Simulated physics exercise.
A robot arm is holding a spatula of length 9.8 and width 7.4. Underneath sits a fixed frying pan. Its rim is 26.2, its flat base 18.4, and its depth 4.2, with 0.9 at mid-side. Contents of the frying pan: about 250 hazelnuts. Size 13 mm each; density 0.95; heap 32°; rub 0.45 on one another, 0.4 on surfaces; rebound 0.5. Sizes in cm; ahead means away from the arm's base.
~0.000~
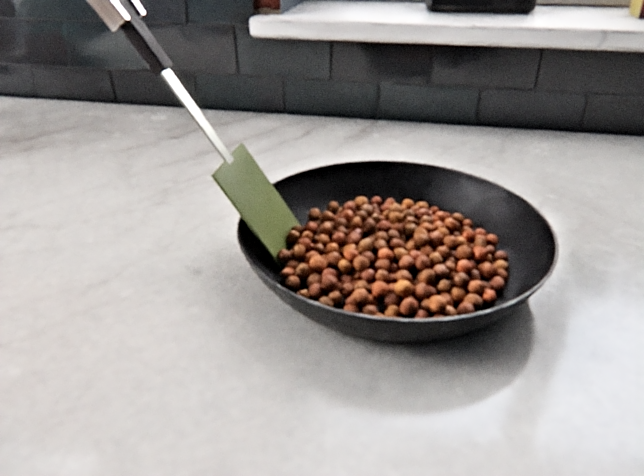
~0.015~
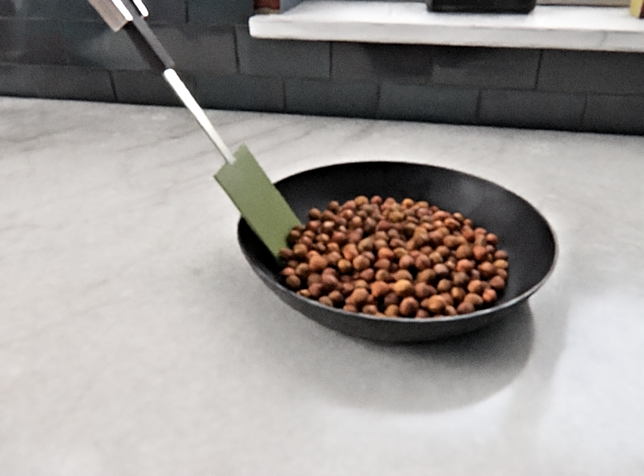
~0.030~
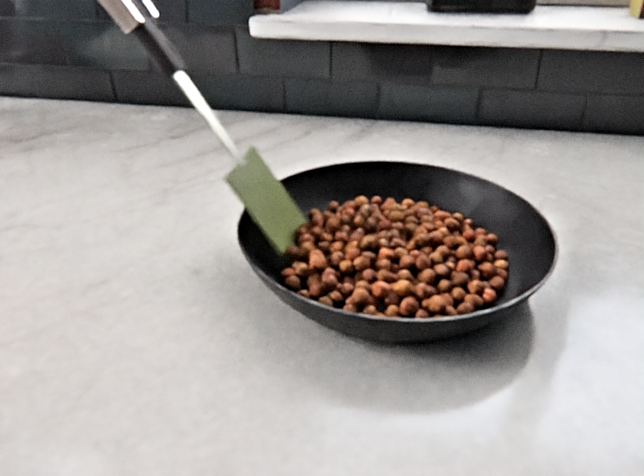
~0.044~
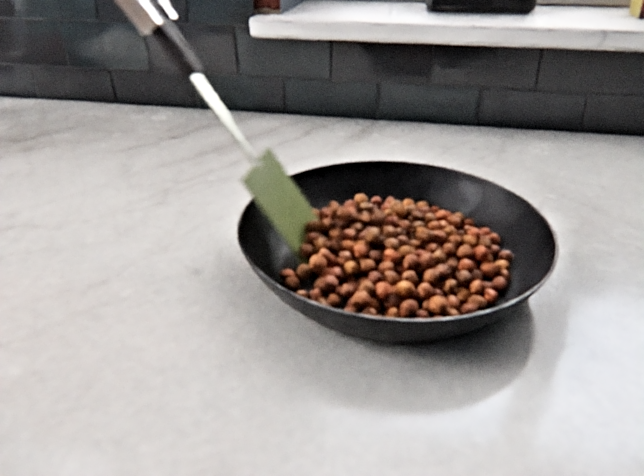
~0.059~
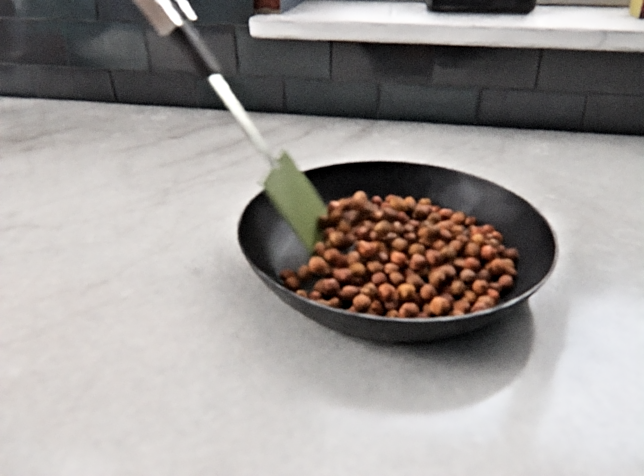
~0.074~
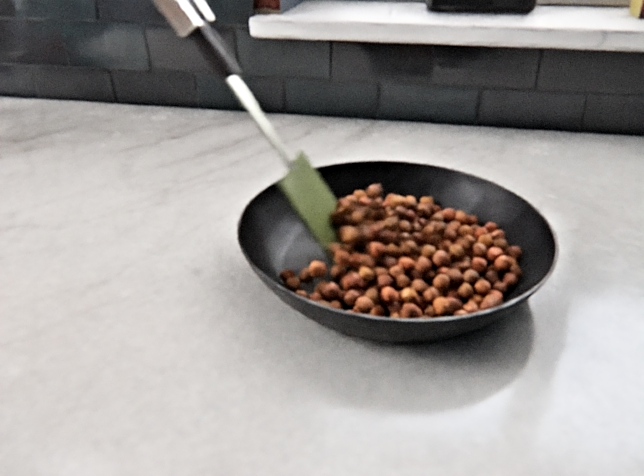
Green spatula held by a robot arm pushing a heap of round brown hazelnuts rightward across a black frying pan.
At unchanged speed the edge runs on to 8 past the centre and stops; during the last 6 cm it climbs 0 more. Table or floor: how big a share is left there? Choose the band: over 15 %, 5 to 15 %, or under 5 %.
5 to 15 %.
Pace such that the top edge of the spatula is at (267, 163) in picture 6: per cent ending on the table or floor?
Some 0 percent.
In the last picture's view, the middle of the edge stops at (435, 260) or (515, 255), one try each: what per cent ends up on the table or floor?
The two tries give near 0 and near 35 in a hundred.
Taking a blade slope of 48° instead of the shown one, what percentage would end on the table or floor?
Around 5 in a hundred.
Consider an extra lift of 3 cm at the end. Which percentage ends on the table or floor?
About 15 %.
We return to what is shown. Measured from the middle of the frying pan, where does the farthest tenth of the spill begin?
About 35 cm.
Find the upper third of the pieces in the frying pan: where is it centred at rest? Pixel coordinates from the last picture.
About (505, 248).
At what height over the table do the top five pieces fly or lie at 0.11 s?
I'd say close to 6 cm on average.
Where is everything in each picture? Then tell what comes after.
The first frame shows the spatula top edge at (228, 158), sloping 57°; upper third of the load around (383, 245), from x 285 to 500, top at y 205; 252 in the frying pan.
The second frame shows the spatula top edge at (229, 158), sloping 57°; upper third of the load around (383, 245), from x 285 to 500, top at y 205.
The third frame shows the spatula top edge at (239, 160), sloping 57°; upper third of the load around (384, 244), from x 290 to 500, top at y 205.
The fourth frame shows the spatula top edge at (256, 162), sloping 57°; upper third of the load around (391, 243), from x 285 to 505, top at y 200.
The fifth frame shows the spatula top edge at (273, 164), sloping 57°; upper third of the load around (391, 240), from x 285 to 510, top at y 200.
The sixth frame shows the spatula top edge at (291, 165), sloping 57°; upper third of the load around (401, 237), from x 285 to 515, top at y 195; 252 in the frying pan.
After 0.11 s, sloping 57°, highest piece 9 above the table; 252 in the frying pan.
After 0.15 s, sloping 57°, highest piece 10 above the table; 251 in the frying pan, 1 on the blade or in flight.
After 0.37 s, sloping 57°, highest piece 8 above the table; 230 in the frying pan, 18 on the table or floor, 4 on the blade or in flight.
After 1.42 s, sloping 57°, highest piece 5 above the table; 230 in the frying pan, 22 on the table or floor.
In the end, 230 in the frying pan, 22 on the table or floor. That is 9 % on the table or floor.
